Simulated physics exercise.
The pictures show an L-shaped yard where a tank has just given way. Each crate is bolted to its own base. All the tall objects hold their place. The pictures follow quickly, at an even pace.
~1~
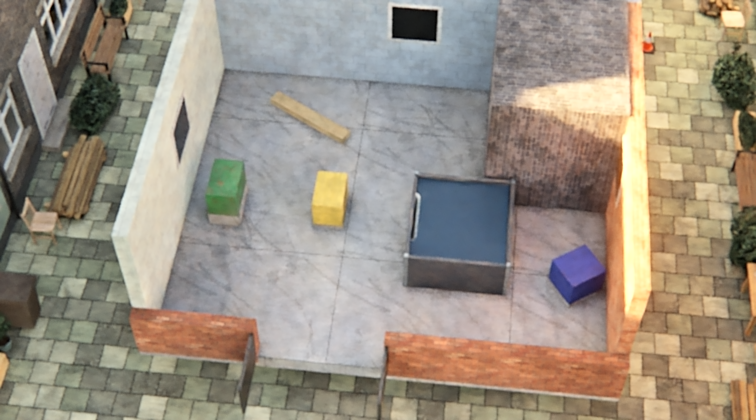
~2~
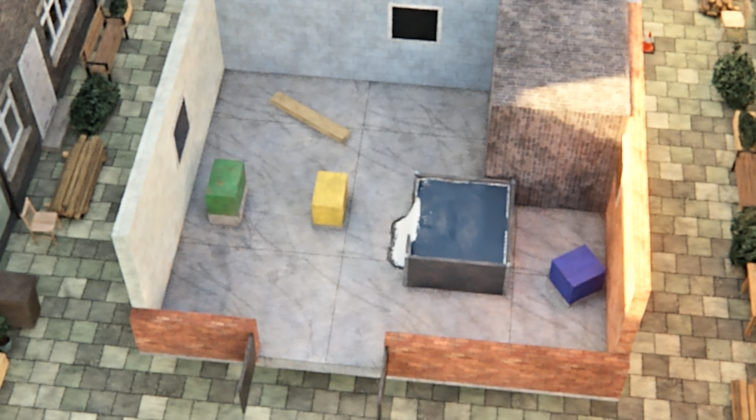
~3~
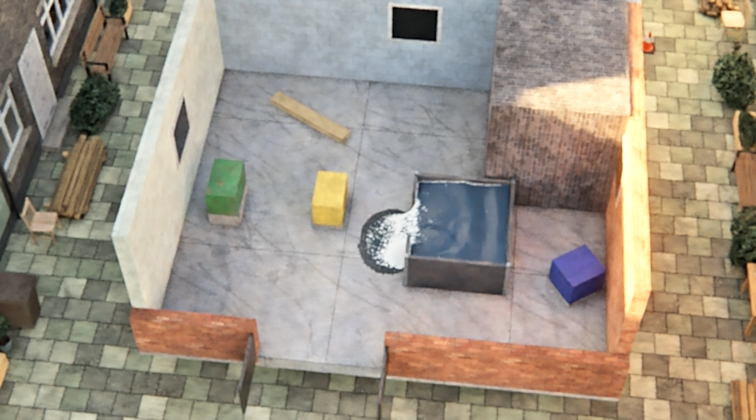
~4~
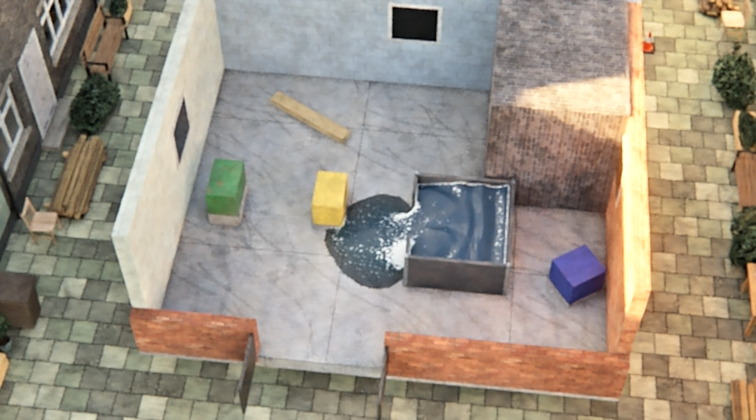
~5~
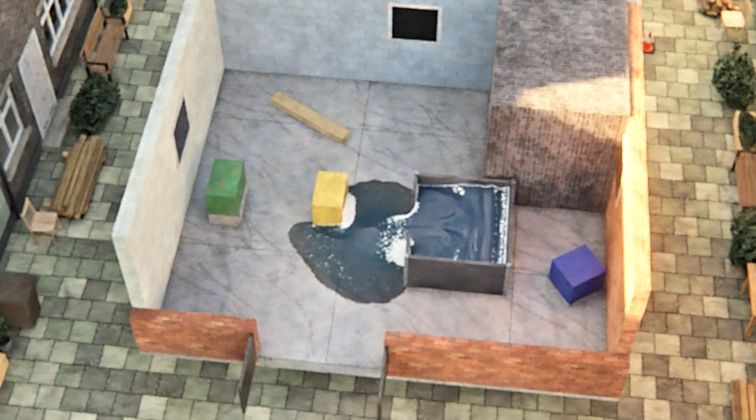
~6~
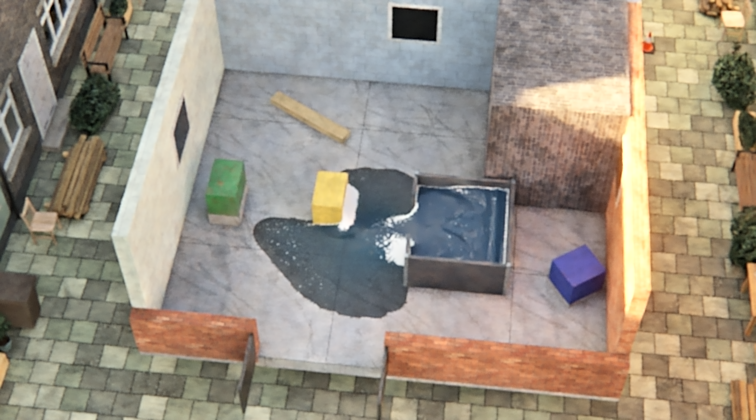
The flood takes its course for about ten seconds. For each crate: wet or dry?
One by one: The yellow crate is soaked; the green crate keeps dry; the blue crate keeps dry.
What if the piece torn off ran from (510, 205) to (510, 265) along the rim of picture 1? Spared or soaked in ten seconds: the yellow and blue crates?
Then: Yellow crate escapes it; blue crate is soaked.
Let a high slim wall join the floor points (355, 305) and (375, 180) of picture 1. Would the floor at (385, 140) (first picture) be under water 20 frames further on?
Answer: Covered.
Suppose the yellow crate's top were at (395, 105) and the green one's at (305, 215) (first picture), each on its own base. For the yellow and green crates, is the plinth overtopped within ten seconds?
Yellow crate is soaked; green crate ends up wet.
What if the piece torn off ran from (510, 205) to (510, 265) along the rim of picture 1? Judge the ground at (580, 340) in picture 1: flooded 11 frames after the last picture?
Verdict: Awash.
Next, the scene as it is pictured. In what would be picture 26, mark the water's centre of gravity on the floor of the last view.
Roughly at (338, 230).
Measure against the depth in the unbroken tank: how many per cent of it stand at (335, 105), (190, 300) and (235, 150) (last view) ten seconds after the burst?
In turn 6, 8 and 8 in a hundred.
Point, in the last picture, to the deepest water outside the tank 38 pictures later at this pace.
At about (208, 338).
A moment on, water covers 35 % of the floor; the yellow crate water round its plinth, the green crate water round its plinth, the blue crate not reached.
Next, water covers 50 % of the floor; the yellow crate water round its plinth, the green crate water round its plinth, the blue crate not reached.
Then, water covers 60 % of the floor; the yellow crate water round its plinth, the green crate water round its plinth, the blue crate not reached.
Later, water covers 75 % of the floor; the yellow crate water round its plinth, the green crate water round its plinth, the blue crate not reached.
In the end, water covers 80 % of the floor; the yellow crate was topped, the green crate stayed above the water, the blue crate stayed above the water.
